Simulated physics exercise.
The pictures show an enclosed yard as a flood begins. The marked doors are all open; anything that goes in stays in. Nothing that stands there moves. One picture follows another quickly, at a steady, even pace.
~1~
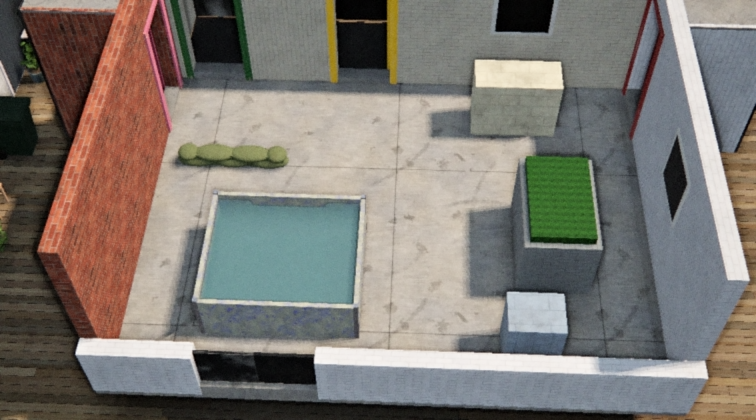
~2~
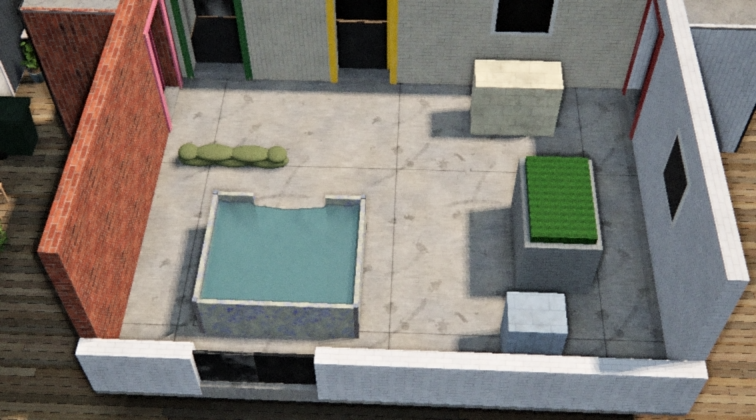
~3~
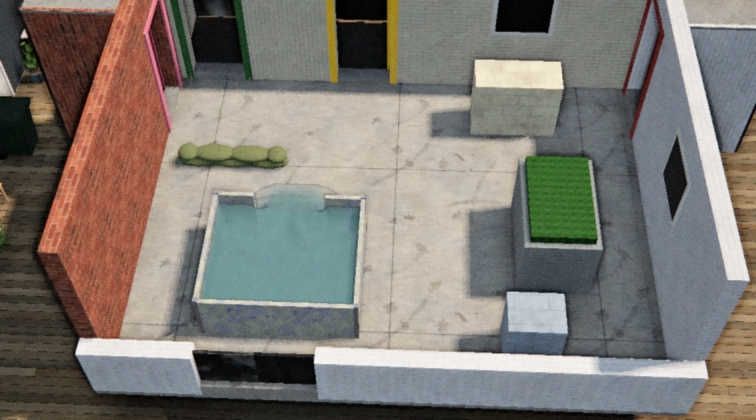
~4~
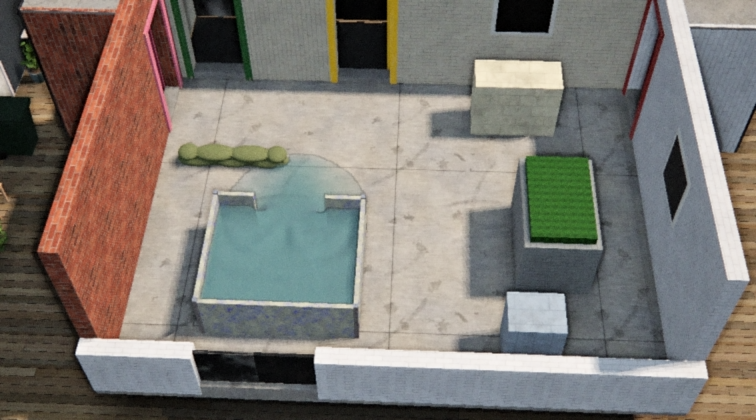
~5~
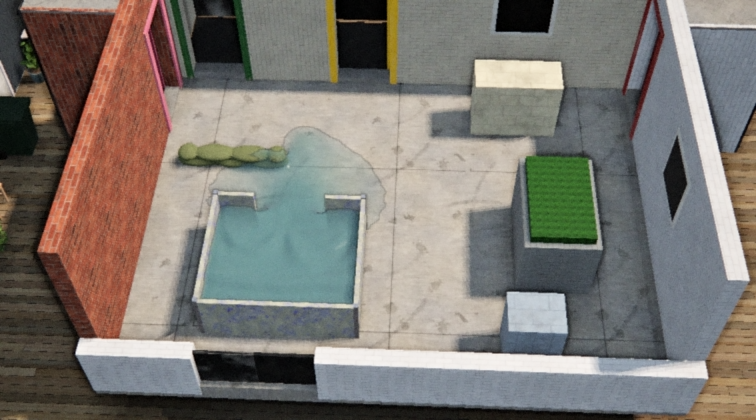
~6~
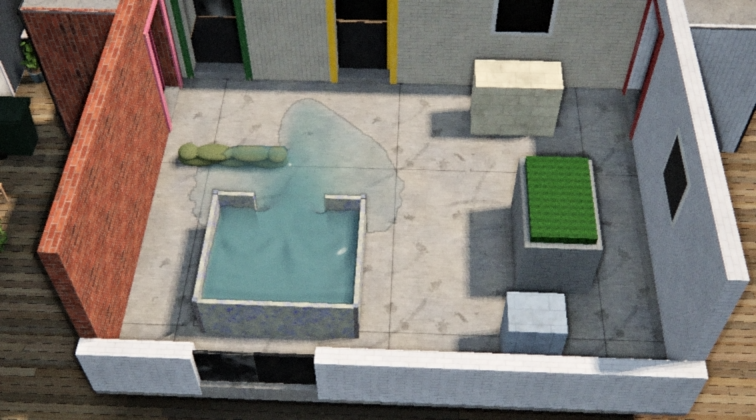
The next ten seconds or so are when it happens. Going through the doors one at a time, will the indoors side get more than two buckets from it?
Result: Yellow door: More than two buckets. Red door: No more than two buckets. Green door: No more than two buckets. Pink door: More than two buckets.
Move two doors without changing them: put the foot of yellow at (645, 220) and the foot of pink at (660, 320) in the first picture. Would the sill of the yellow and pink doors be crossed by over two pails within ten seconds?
The yellow one remains below the limit, while the pink one remains below the limit.
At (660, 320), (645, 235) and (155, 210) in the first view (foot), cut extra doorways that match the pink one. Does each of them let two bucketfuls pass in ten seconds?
Result, in listed order - doesn't reach the limit, doesn't reach the limit, gets past the limit.
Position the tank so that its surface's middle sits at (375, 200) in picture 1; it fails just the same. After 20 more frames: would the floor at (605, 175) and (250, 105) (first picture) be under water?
Points in order: Inundated; inundated.
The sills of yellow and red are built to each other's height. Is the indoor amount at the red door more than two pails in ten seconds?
Note: Red door tops the limit.
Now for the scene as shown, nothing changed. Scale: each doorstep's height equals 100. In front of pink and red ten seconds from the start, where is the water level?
Near 150 and 50 per cent, in that order.
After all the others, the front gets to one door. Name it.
Looks like the one in red.
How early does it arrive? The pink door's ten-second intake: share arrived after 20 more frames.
Around 25 percent.
A moment on, water covers 30 % of the floor; the yellow door under two buckets in, the red door not reached, the green door not reached, the pink door not reached.
Next, water covers 40 % of the floor; the yellow door far over two buckets in, the red door not reached, the green door wet at the sill, nothing in, the pink door wet at the sill, nothing in.
Then, water covers 50 % of the floor; the yellow door far over two buckets in, the red door wet at the sill, nothing in, the green door under two buckets in, the pink door over two buckets in.
Later, water covers 80 % of the floor; the yellow door far over two buckets in, the red door under two buckets in, the green door under two buckets in, the pink door far over two buckets in.
In the end, water covers 95 % of the floor; the yellow door far over two buckets in, the red door under two buckets in, the green door under two buckets in, the pink door far over two buckets in.
